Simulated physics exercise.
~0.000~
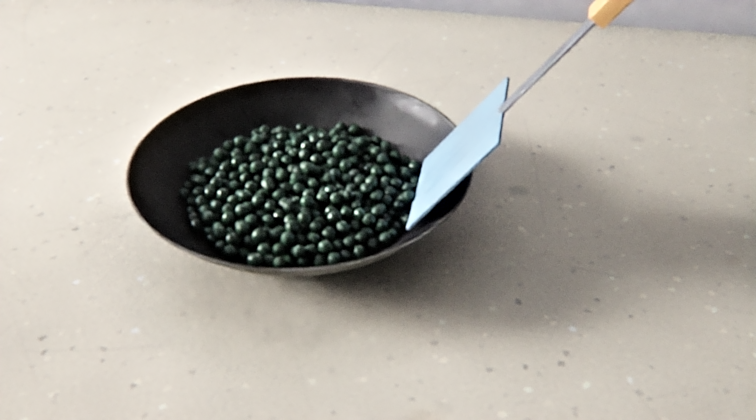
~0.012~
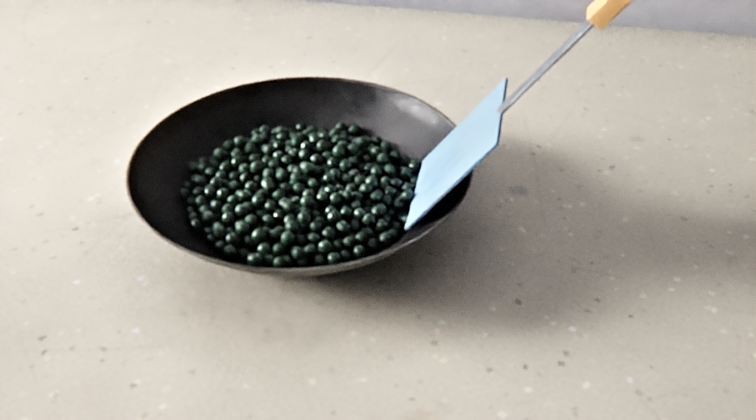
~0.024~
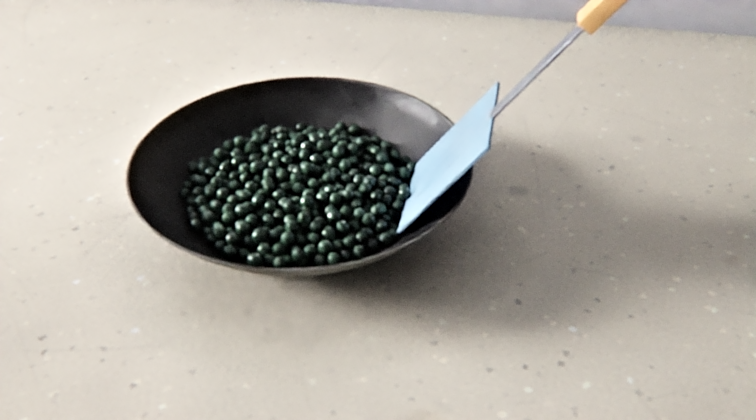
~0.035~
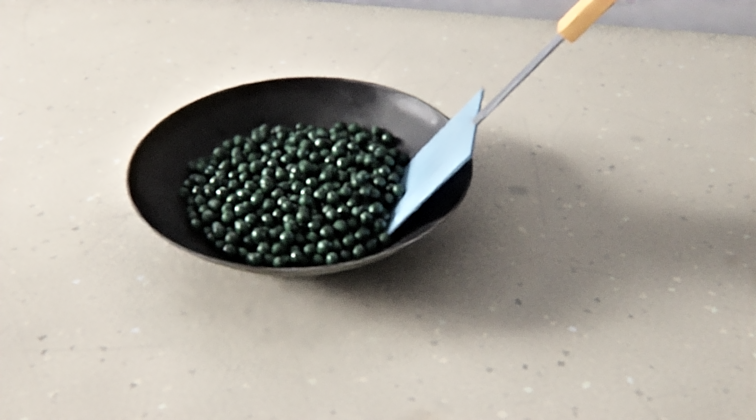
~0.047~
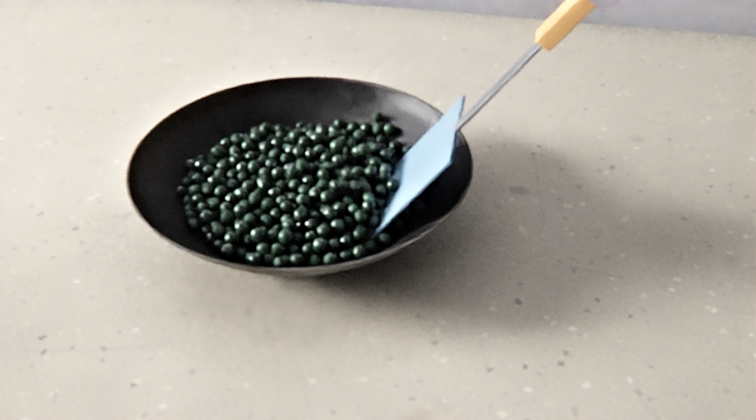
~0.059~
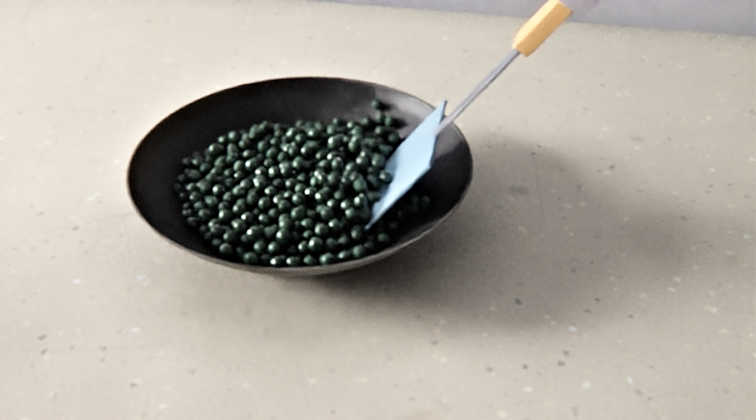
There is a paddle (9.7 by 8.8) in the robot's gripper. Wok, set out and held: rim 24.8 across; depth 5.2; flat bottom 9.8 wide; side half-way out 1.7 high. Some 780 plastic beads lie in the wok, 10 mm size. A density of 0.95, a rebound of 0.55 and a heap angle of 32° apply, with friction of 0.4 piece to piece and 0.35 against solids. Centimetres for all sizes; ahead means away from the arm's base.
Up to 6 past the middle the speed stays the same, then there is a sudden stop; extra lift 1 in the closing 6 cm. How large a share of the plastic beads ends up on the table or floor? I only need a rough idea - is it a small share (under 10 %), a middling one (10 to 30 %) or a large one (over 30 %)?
A large one, over 30 %.
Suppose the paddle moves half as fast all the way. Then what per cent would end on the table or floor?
15 %.
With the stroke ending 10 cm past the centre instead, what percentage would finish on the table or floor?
That would be something like 60 in a hundred.
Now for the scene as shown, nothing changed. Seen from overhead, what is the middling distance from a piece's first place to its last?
Somewhere about 8 centimetres, I'd say.
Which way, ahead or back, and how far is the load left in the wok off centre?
3.5 cm ahead.
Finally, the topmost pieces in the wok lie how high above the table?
It reaches roughly 5.5 cm.
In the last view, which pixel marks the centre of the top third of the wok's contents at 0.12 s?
(257, 159).
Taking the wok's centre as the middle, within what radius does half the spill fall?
I reckon close to 26 centimetres.
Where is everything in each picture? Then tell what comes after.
In the first frame, paddle top edge at (504, 108), sloping 54°; upper third of the load around (300, 183), from x 185 to 420, top at y 125; 783 in the wok.
In the second frame, paddle top edge at (503, 109), sloping 54°; upper third of the load around (300, 183), from x 185 to 420, top at y 125.
In the third frame, paddle top edge at (494, 113), sloping 54°; upper third of the load around (299, 183), from x 185 to 420, top at y 125.
In the fourth frame, paddle top edge at (477, 120), sloping 54°; upper third of the load around (304, 181), from x 185 to 420, top at y 125.
In the fifth frame, paddle top edge at (458, 127), sloping 54°; upper third of the load around (304, 178), from x 180 to 420, top at y 115.
In the sixth frame, paddle top edge at (439, 131), sloping 54°; upper third of the load around (301, 177), from x 175 to 425, top at y 105; 783 in the wok.
After 0.09 s, sloping 54°, highest piece 8 above the table; 783 in the wok.
After 0.12 s, sloping 54°, highest piece 9 above the table; 782 in the wok, 1 on the blade or in flight.
After 0.33 s, sloping 54°, highest piece 9 above the table; 469 in the wok, 230 on the table or floor, 84 on the blade or in flight.
After 1.38 s, sloping 54°, highest piece 6 above the table; 465 in the wok, 318 on the table or floor.
At rest, 465 in the wok, 318 on the table or floor. That is 41 % on the table or floor.
